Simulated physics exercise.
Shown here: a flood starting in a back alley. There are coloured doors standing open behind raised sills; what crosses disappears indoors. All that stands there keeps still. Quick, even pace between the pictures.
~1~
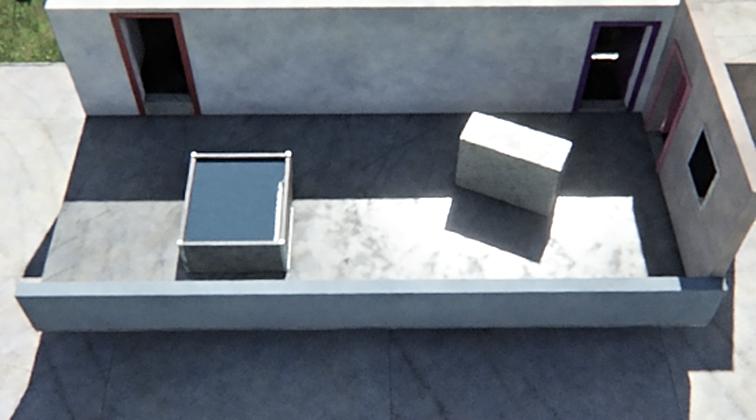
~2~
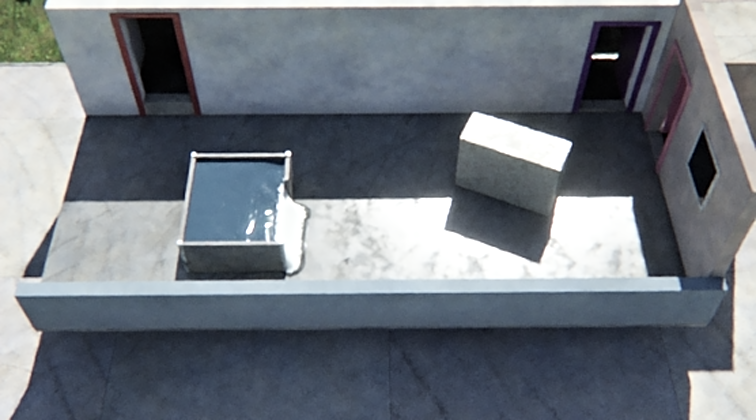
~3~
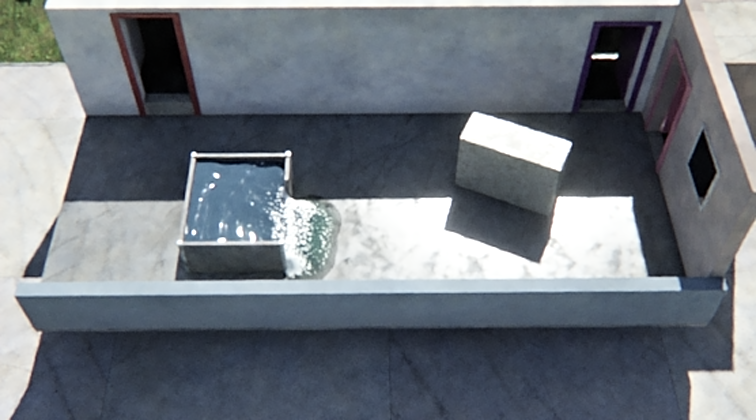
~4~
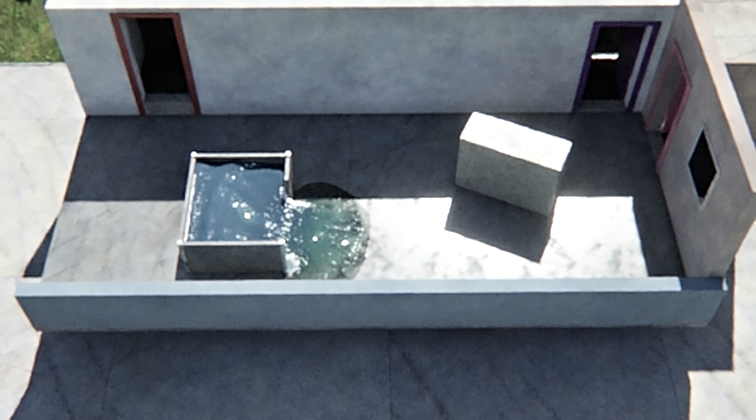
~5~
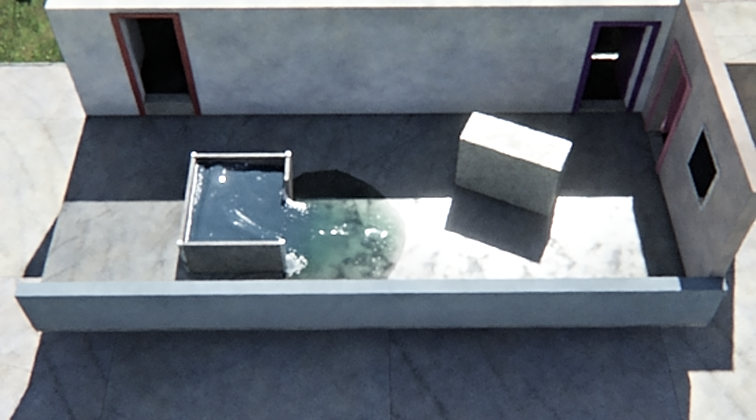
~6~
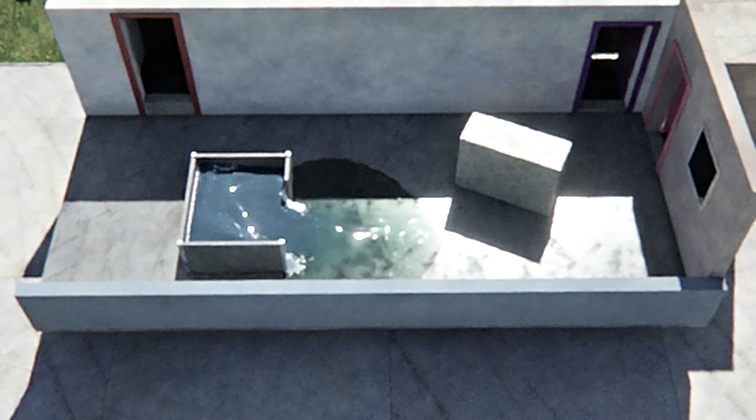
A square tank opens on its right side and water spreads rightward across the walled floor.
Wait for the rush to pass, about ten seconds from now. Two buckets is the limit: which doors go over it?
The red door stays within two buckets; the pink door lets in more than two buckets; the purple door lets in more than two buckets.
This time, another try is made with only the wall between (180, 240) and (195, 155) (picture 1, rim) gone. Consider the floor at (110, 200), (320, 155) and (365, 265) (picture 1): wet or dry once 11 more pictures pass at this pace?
Listed order gives sopping; left alone; left alone.
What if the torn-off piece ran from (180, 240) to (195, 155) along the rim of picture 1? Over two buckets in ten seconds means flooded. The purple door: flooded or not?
Note: Purple door admits less.
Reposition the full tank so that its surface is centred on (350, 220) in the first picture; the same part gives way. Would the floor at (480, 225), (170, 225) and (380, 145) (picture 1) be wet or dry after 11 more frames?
Result: Inundated; spared; spared.
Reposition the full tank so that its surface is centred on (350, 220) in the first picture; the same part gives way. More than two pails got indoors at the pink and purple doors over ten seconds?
Pink door tops the limit, purple door tops the limit.
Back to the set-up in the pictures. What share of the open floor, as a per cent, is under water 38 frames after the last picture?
It works out to about 65 in a hundred.
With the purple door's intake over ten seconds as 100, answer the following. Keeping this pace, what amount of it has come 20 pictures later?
Near 0 per cent, give or take.
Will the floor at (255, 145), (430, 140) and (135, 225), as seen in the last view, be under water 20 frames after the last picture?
Point 1: Not wet; point 2: Drenched; point 3: Not wet.
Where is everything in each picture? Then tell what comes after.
In the first frame, the tank at (237, 200) is whole and still.
In the second frame, water pours out at (285, 230) and has run to (300, 207).
In the third frame, the front is at (331, 209), out from the gap at (285, 231).
In the fourth frame, water pours out at (285, 232) and has run to (367, 226).
In the fifth frame, the front is at (399, 223), out from the gap at (285, 232).
In the sixth frame, water pours out at (285, 231) and has run to (434, 228).
A moment on, water covers 30 % of the floor; the red door not reached, the pink door not reached, the purple door not reached.
Next, water covers 40 % of the floor; the red door not reached, the pink door not reached, the purple door not reached.
Then, water covers 50 % of the floor; the red door not reached, the pink door wet at the sill, nothing in, the purple door wet at the sill, nothing in.
Later, water covers 65 % of the floor; the red door not reached, the pink door under two buckets in, the purple door over two buckets in.
In the end, water covers 70 % of the floor; the red door not reached, the pink door far over two buckets in, the purple door far over two buckets in.
